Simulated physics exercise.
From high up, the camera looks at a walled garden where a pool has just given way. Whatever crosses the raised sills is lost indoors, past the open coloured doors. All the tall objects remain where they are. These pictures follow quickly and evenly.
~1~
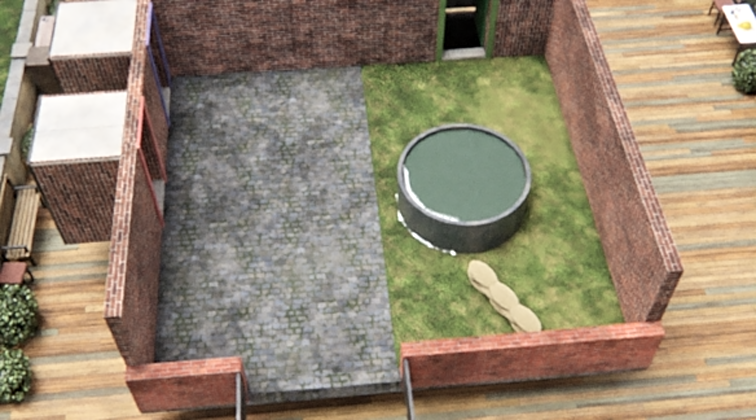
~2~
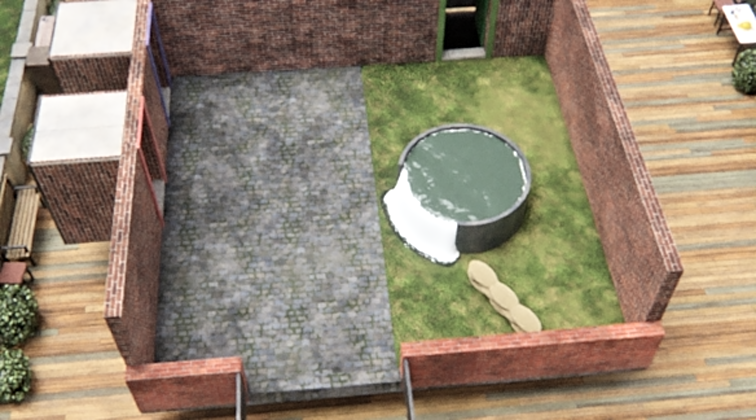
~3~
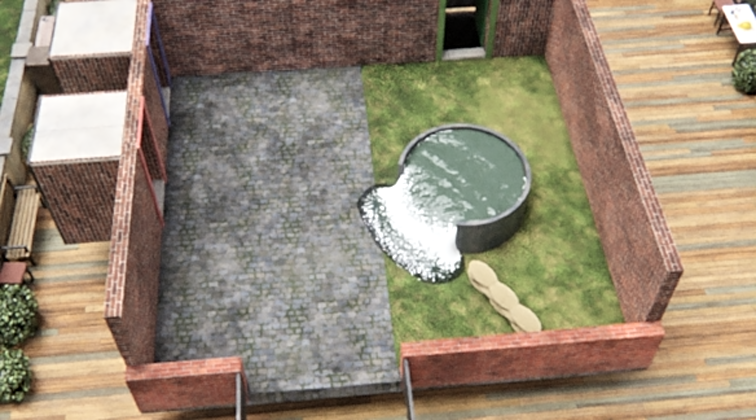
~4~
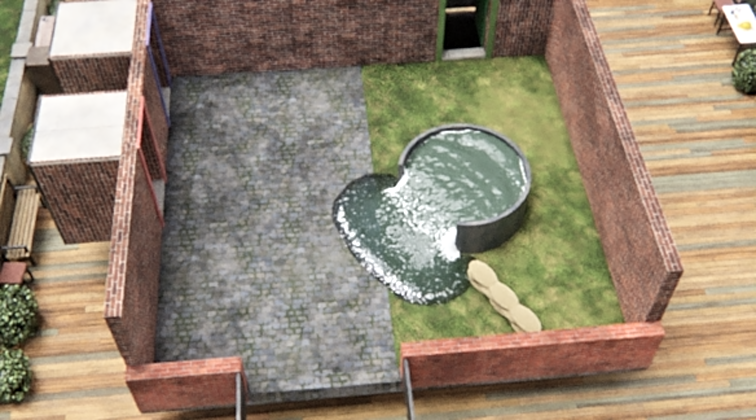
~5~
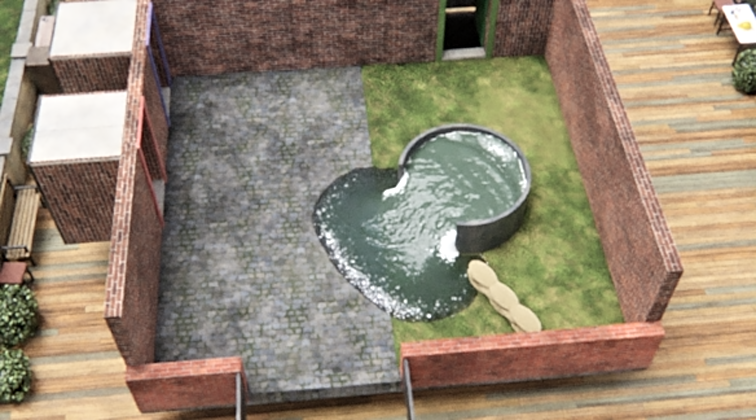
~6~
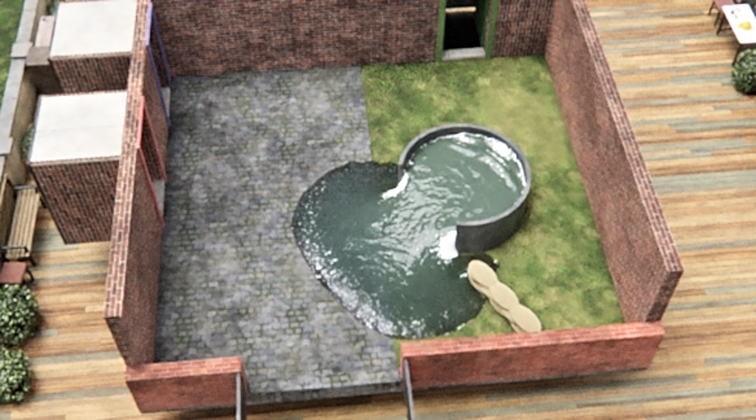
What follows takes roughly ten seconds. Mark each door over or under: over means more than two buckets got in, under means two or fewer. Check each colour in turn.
Green door - under, red door - under, blue door - under.
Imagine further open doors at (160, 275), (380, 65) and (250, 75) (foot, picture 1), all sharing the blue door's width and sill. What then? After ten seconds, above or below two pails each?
Taken in sequence, they go: Exceeded, not exceeded, not exceeded.
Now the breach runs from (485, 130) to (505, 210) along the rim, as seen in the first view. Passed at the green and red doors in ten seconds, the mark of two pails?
Well, green gets more, but red gets less.
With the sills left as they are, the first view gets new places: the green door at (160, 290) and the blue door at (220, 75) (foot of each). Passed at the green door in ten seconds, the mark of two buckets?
My reading: The green door lets more in.
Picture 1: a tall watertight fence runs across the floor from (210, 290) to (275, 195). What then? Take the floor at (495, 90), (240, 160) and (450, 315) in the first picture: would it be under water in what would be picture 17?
Reading them off in sequence: Spared, swamped, swamped.
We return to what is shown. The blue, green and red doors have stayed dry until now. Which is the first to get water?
Answer: The red one.
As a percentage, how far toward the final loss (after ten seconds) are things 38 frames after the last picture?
Estimate: Some 75 %.
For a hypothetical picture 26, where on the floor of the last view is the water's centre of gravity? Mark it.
It's close to (330, 259).
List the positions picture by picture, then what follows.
The first picture shows the pool at (464, 175) is whole and still.
In the second picture, water pours out at (413, 220) and has run to (451, 261).
In the third picture, water pours out at (413, 222) and has run to (443, 280).
In the fourth picture, the front is at (446, 298), out from the gap at (413, 223).
In the fifth picture, the front is at (405, 317), out from the gap at (413, 224).
In the sixth picture, the front is at (396, 334), out from the gap at (413, 224).
A moment on, water covers 35 % of the floor; the green door not reached, the red door not reached, the blue door not reached.
Next, water covers 45 % of the floor; the green door not reached, the red door wet at the sill, nothing in, the blue door not reached.
Then, water covers 50 % of the floor; the green door not reached, the red door under two buckets in, the blue door wet at the sill, nothing in.
Later, water covers 60 % of the floor; the green door not reached, the red door under two buckets in, the blue door wet at the sill, nothing in.
In the end, water covers 80 % of the floor; the green door not reached, the red door under two buckets in, the blue door wet at the sill, nothing in.
